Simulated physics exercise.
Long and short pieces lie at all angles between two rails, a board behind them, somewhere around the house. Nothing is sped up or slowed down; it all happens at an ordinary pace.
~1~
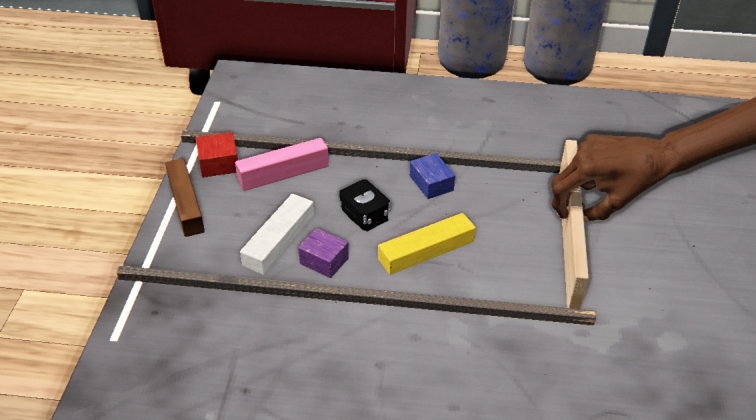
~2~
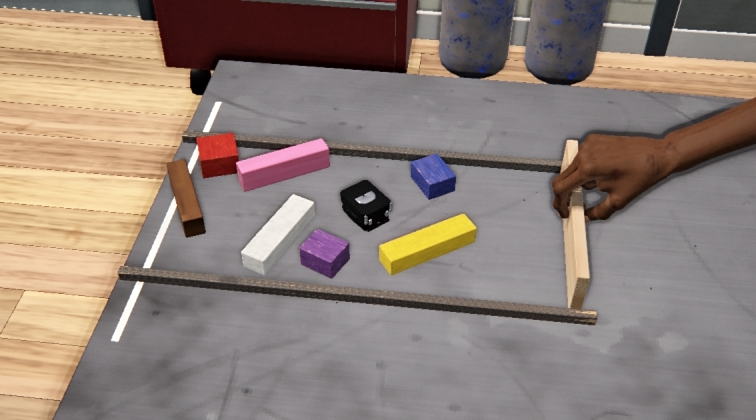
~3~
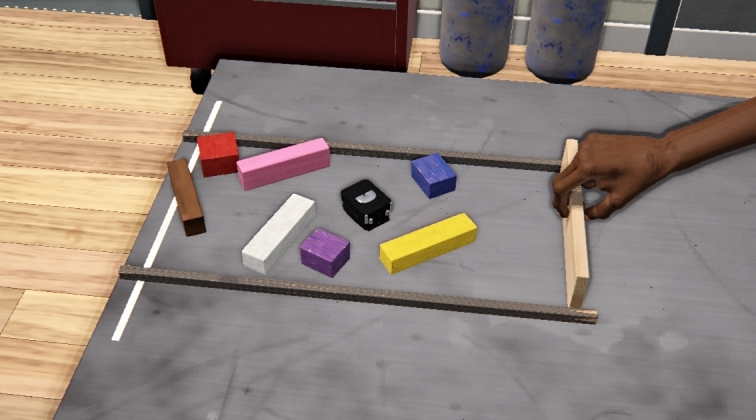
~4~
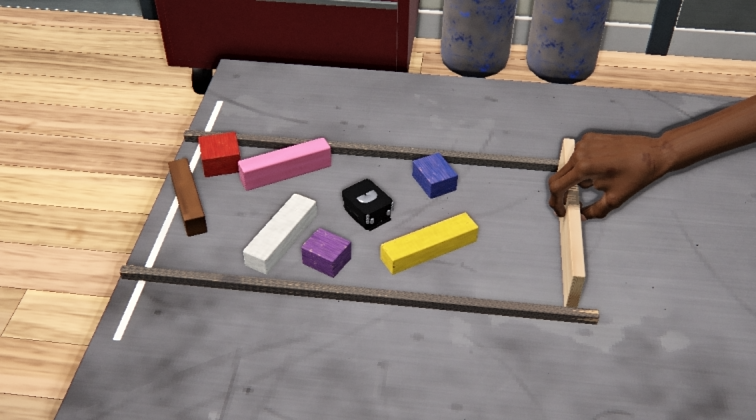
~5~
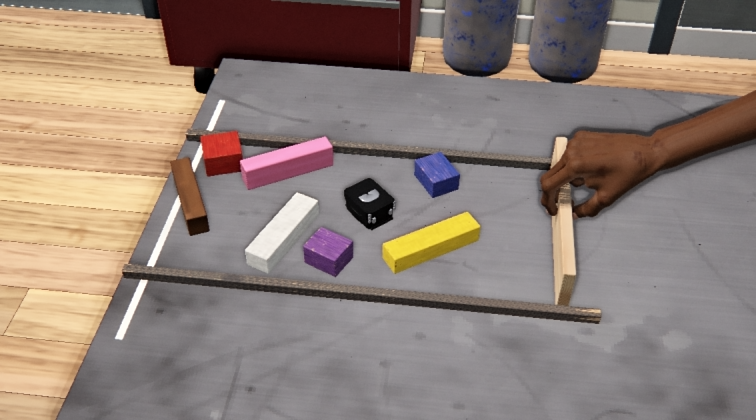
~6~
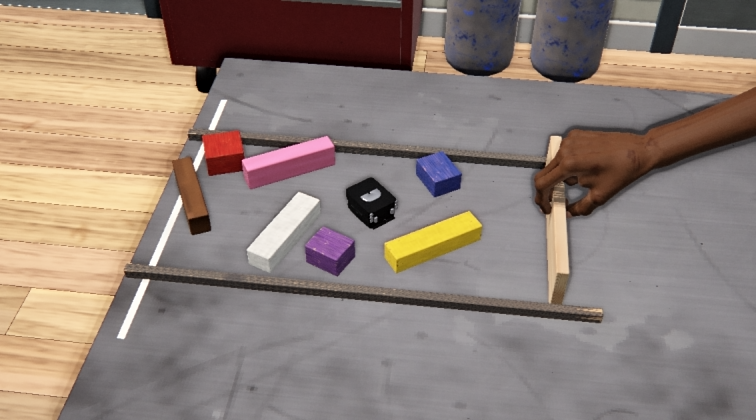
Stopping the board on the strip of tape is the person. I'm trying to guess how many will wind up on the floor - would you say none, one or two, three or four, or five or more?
I would say five or more.
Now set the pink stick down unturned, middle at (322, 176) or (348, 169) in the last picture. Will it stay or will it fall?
Lab note - pink stick, try one ends off, try two ends off.
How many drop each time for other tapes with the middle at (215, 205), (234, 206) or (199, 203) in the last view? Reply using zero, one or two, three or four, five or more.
For each place: Either one or two; one to two; three or four.
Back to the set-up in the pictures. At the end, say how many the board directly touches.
The count comes out at 3.
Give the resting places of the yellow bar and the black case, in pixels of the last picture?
Going in order: First (152, 229), then (172, 171).
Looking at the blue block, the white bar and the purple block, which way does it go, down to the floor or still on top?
Blue block: Still up; white bar: Ends up off; purple block: Ends up off.
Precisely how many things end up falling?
A count of exactly 5.
Early on, none off yet; brown stick at rest near (191, 195); red block at rest near (224, 153); pink stick at rest near (289, 162).
A while later, none off yet; brown stick moving near (186, 193); red block moving near (218, 151); pink stick travelled a little near (239, 168).
Finally, the number that fall off is five or more; lost, purple block, white bar, pink stick, red block and brown stick.
